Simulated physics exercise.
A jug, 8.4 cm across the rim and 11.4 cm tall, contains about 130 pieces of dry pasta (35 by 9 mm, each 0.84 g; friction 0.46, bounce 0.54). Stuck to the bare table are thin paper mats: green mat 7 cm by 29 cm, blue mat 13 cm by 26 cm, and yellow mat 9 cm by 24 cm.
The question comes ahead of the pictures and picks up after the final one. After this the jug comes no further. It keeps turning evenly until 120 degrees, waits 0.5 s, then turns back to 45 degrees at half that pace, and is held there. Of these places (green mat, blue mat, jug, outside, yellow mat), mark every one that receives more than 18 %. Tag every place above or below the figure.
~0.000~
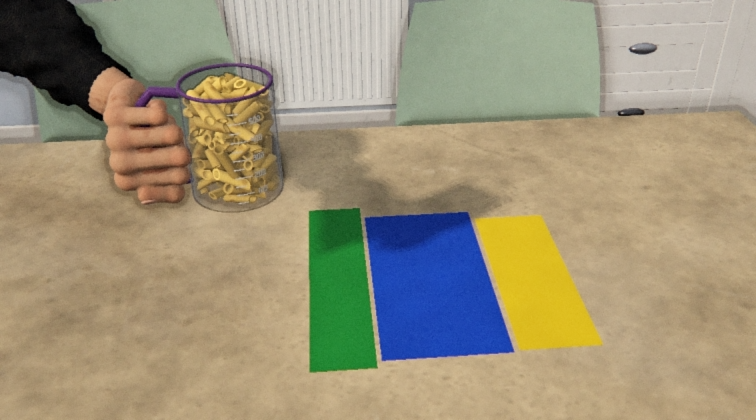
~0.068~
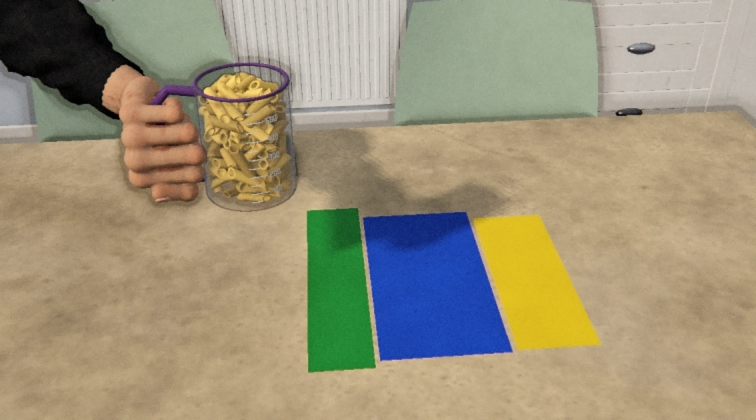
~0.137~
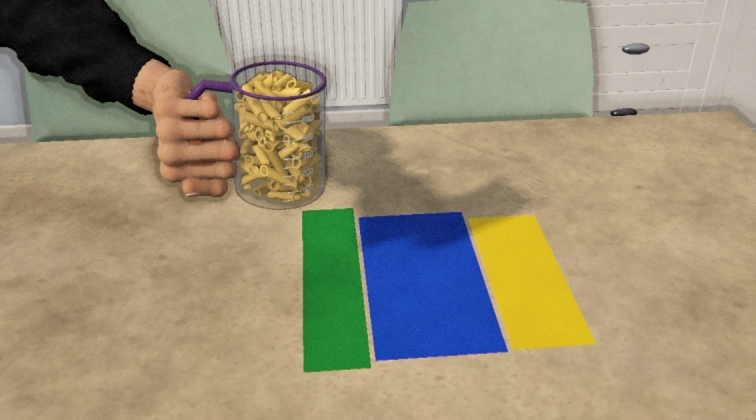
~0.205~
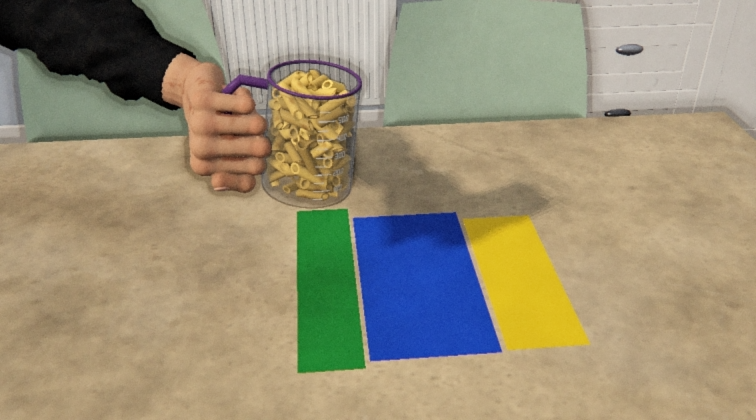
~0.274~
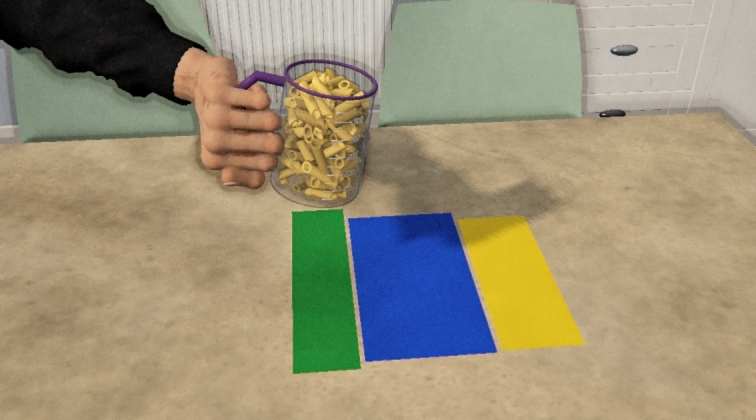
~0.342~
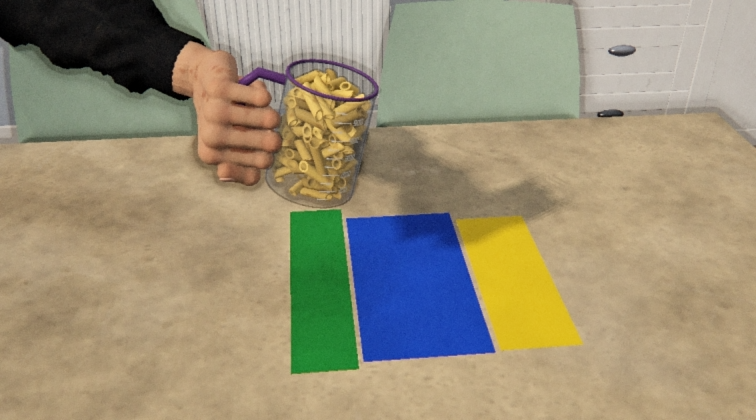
Green mat is below, blue mat is above, jug is below, outside is below, yellow mat is below.
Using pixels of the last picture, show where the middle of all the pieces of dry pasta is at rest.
About (411, 280).
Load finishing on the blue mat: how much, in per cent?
About 75 percent.
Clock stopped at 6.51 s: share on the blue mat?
It comes to some 75 in a hundred.
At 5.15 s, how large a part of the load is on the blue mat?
Amount so far: Close to 75 per cent.
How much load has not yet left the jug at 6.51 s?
About 0 %.
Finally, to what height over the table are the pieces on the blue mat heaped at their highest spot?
I'd say close to 3.0 cm.
Then, at 2.19 s, tilt 102 degrees; blue mat 10 %, jug 85 %; middle of all pieces on or above the table near (328, 156).
Then, at 3.73 s, tilt 107 degrees; green mat 5 %, blue mat 75 %, outside 10 %, yellow mat 5 %; middle of all pieces on or above the table near (414, 278).
After 5.15 s, tilt 73 degrees; green mat 5 %, blue mat 75 %, outside 10 %, yellow mat 5 %; middle of all pieces on or above the table near (414, 278).
Then, at 6.51 s, tilt 45 degrees; green mat 5 %, blue mat 75 %, outside 10 %, yellow mat 5 %; middle of all pieces on or above the table near (414, 278).
In the end, at 6.8 s, green mat 5 %, blue mat 75 %, jug 0 %, outside 10 %, yellow mat 5 %.
